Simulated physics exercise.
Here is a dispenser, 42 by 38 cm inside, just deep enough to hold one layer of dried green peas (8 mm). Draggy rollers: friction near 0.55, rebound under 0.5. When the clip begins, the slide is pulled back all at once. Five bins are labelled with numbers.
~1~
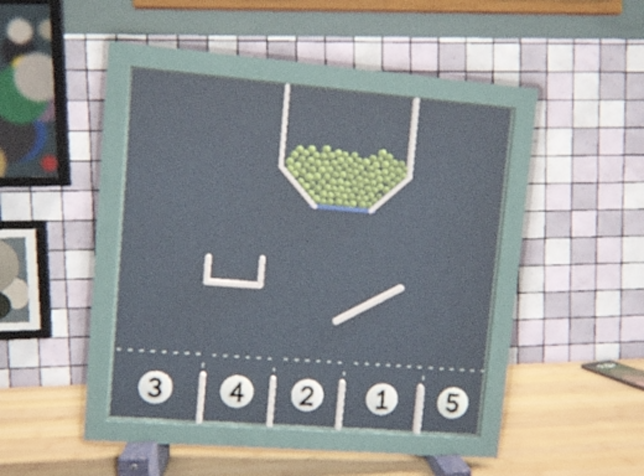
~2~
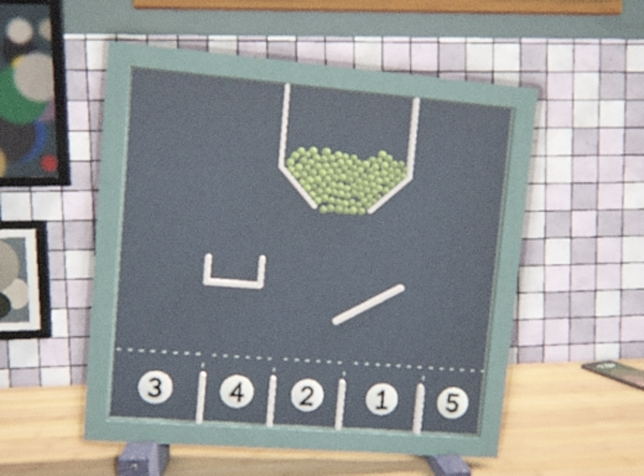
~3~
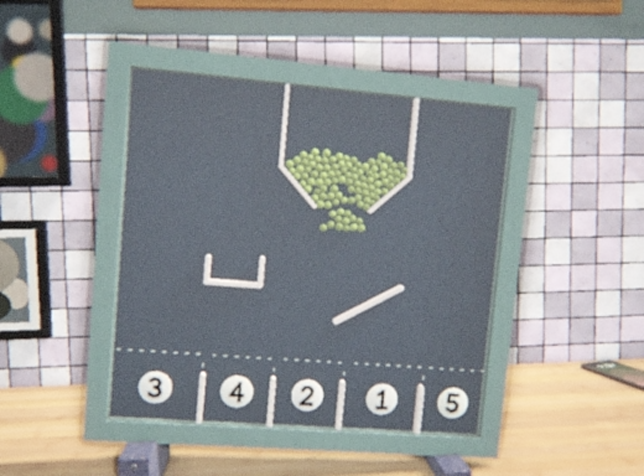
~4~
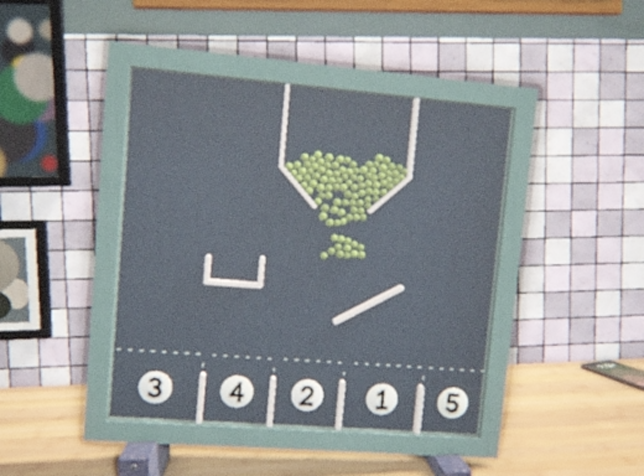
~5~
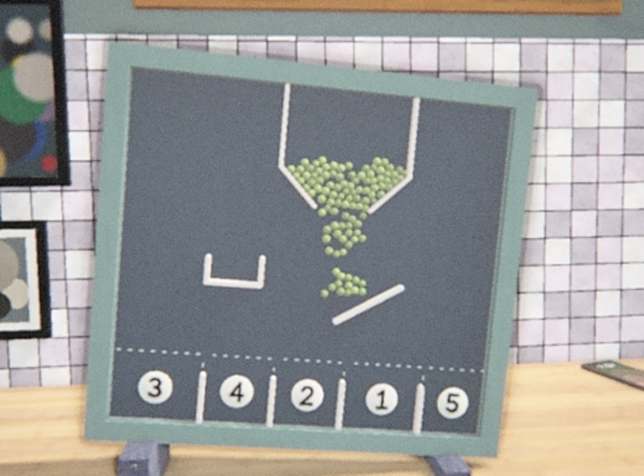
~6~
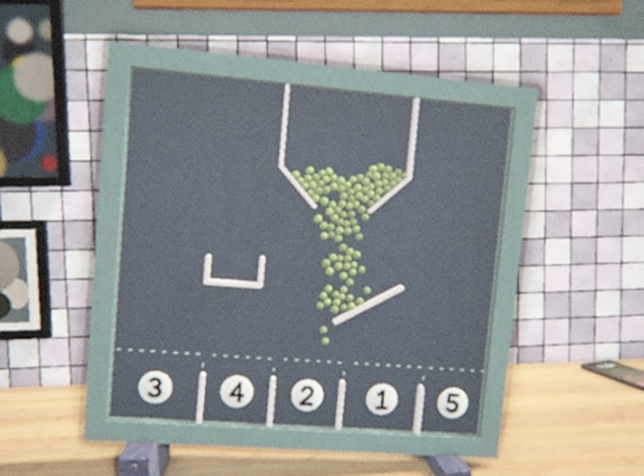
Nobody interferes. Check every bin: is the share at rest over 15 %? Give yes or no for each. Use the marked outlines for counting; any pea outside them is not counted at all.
No. 1: No, 2: Yes, 3: No, 4: Yes, 5: No.
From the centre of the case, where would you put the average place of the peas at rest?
Some 3 cm left and 16 cm below.
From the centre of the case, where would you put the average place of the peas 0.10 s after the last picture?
Position estimate: Right 2 cm, below 2 cm.
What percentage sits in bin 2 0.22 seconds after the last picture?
I'd say near 30 in a hundred.
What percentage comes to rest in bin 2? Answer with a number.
Close to 75 per cent of the load rests there.
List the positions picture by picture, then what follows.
The first picture shows tilted 6° clockwise; about 100 peas; load centre (349, 178); no. 1 (382, 399), no. 2 (307, 395), no. 3 (155, 387), no. 4 (237, 392), no. 5 (453, 403); slide (312, 206) to (373, 211).
The second picture shows load centre (349, 180); 6 out, leading pea (361, 211).
The third picture shows load centre (349, 183); 13 out, leading pea (361, 228).
The fourth picture shows load centre (347, 194); 25 out, leading pea (347, 256).
The fifth picture shows load centre (345, 205); 35 out, leading pea (348, 293).
The sixth picture shows load centre (347, 224); 50 out, leading pea (325, 341); wall ends (203, 375), (273, 379), (342, 383), (421, 388), (335, 321) to (401, 288), (208, 257) to (262, 259).
Then, 0.10 s later than the last picture, no. 2, 10 %, no. 4, 5 %.
Then, 0.22 s later than the last picture, no. 2, 30 %, no. 4, 10 %.
Then, 0.45 s later than the last picture, no. 2, 60 %, no. 4, 20 %.
All still 1.4 s after it, no. 1, 0 %, no. 2, 75 %, no. 3, 0 %, no. 4, 20 %, no. 5, 0 %.
